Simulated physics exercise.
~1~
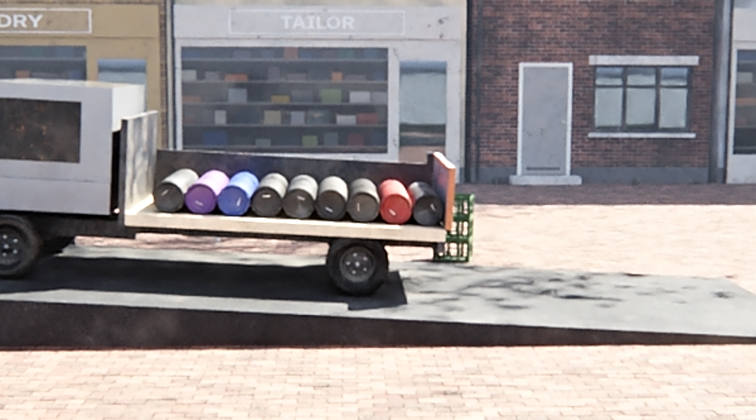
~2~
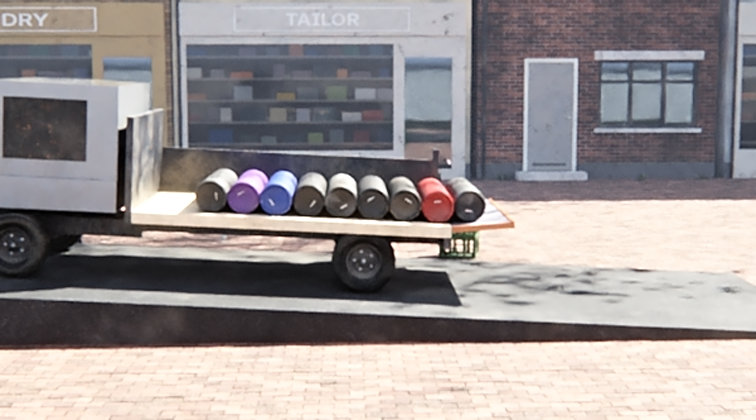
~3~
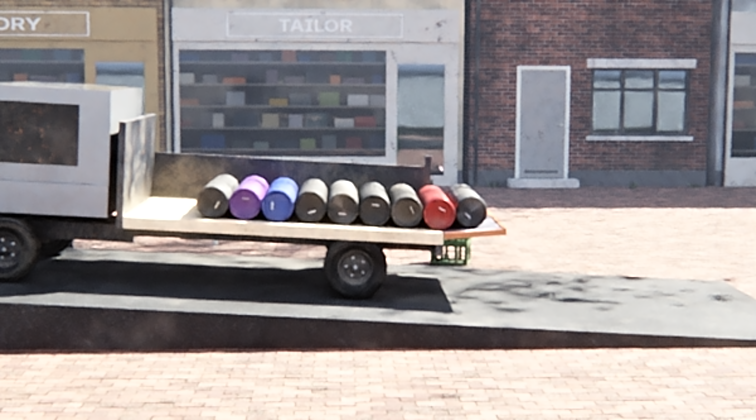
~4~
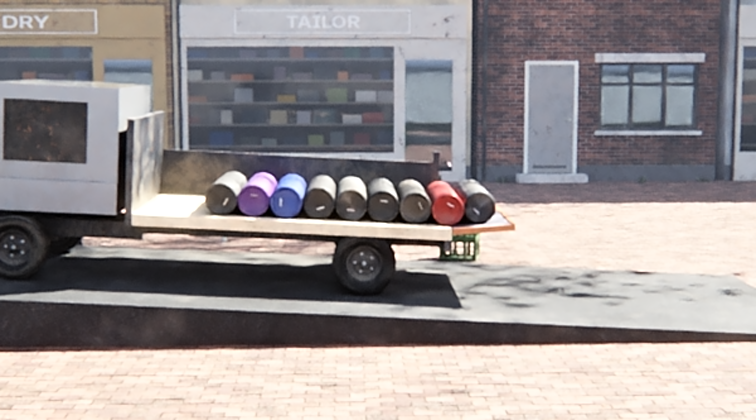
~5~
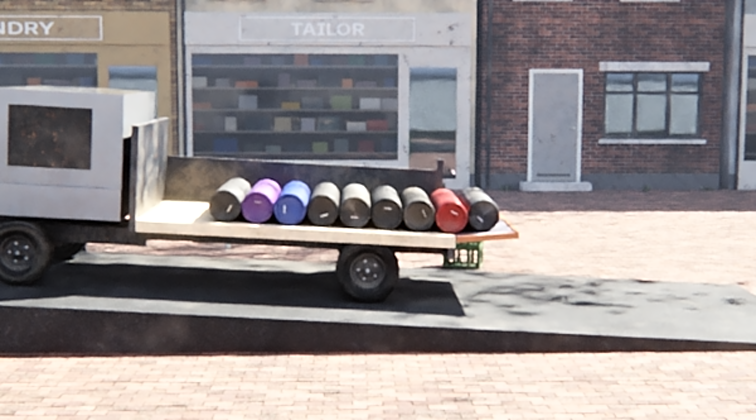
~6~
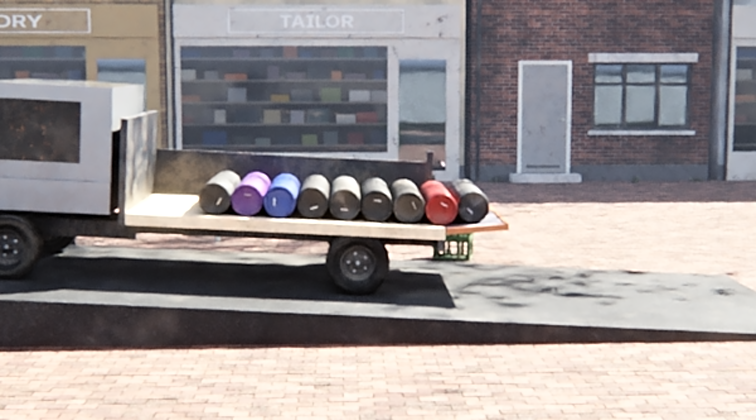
A row of nine cylinders, among them a purple, a blue and a red one, rolled a short way right along the sloping truck bed as the tailgate dropped open, then came to rest against one another with none falling out.
